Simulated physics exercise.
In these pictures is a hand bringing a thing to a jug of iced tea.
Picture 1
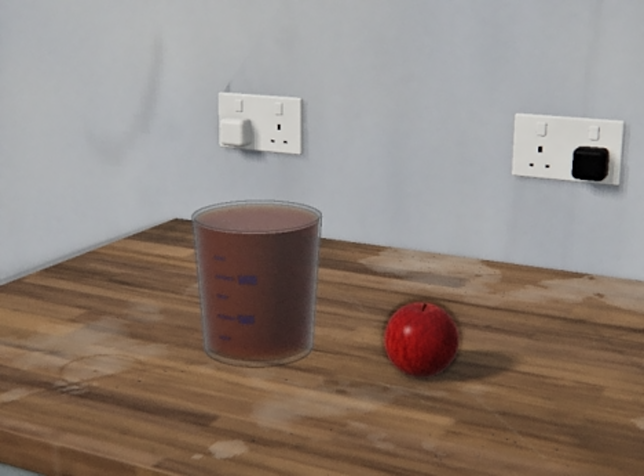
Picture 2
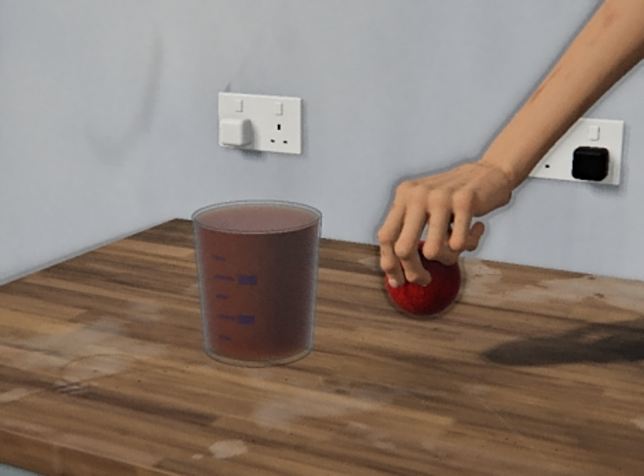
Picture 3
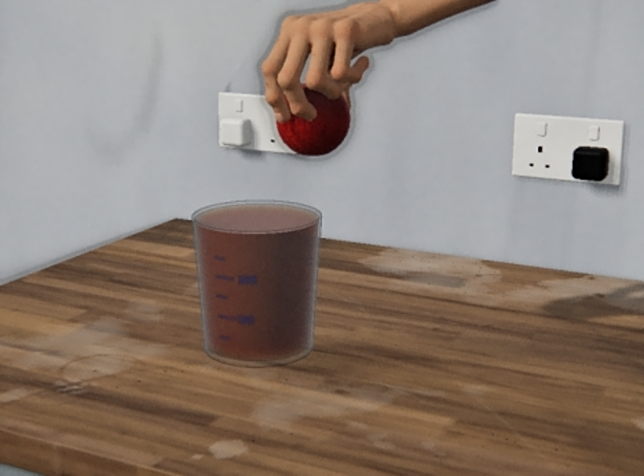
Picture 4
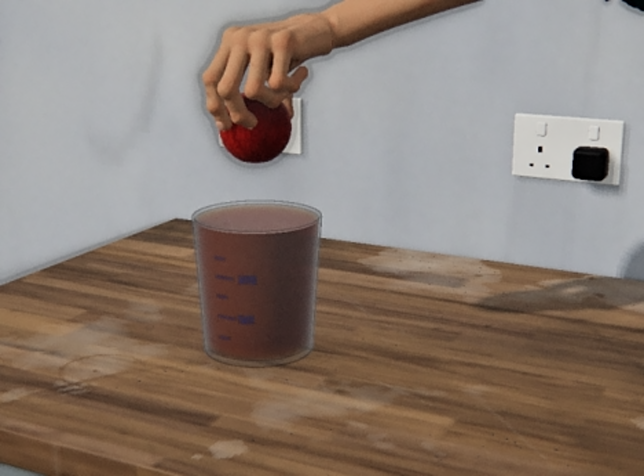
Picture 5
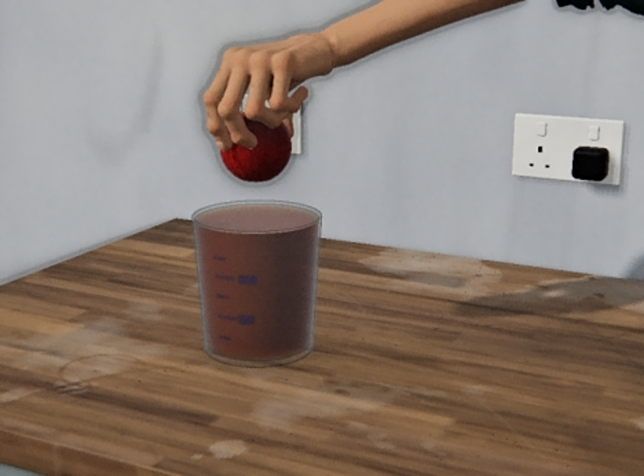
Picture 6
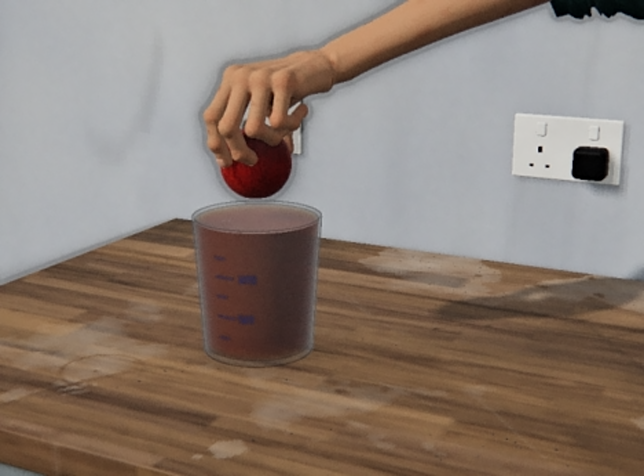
A wooden worktop against a pale grey-blue wall with two white sockets is seen from slightly above by a still camera. A clear jug with blue markings, nearly full of reddish-brown liquid, stands left of centre, with a red apple to its right. A hand reaches in from the right, grasps the apple, lifts it, carries it left above the jug and lowers it to just over the liquid.
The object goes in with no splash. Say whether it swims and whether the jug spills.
What you'd see is that the thing keeps afloat while the jug spills some.
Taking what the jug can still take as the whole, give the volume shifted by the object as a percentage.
That's roughly 300 percent.
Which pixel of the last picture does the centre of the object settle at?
Approximately (257, 231).
A moment on, the apple enters the iced tea; the jug is full to the brim; a puddle lies round it.
Further on, the apple comes up again; the jug is full to the brim; a puddle lies round it.
When it is over, the apple is afloat; the jug is full to the brim; a puddle lies round it.
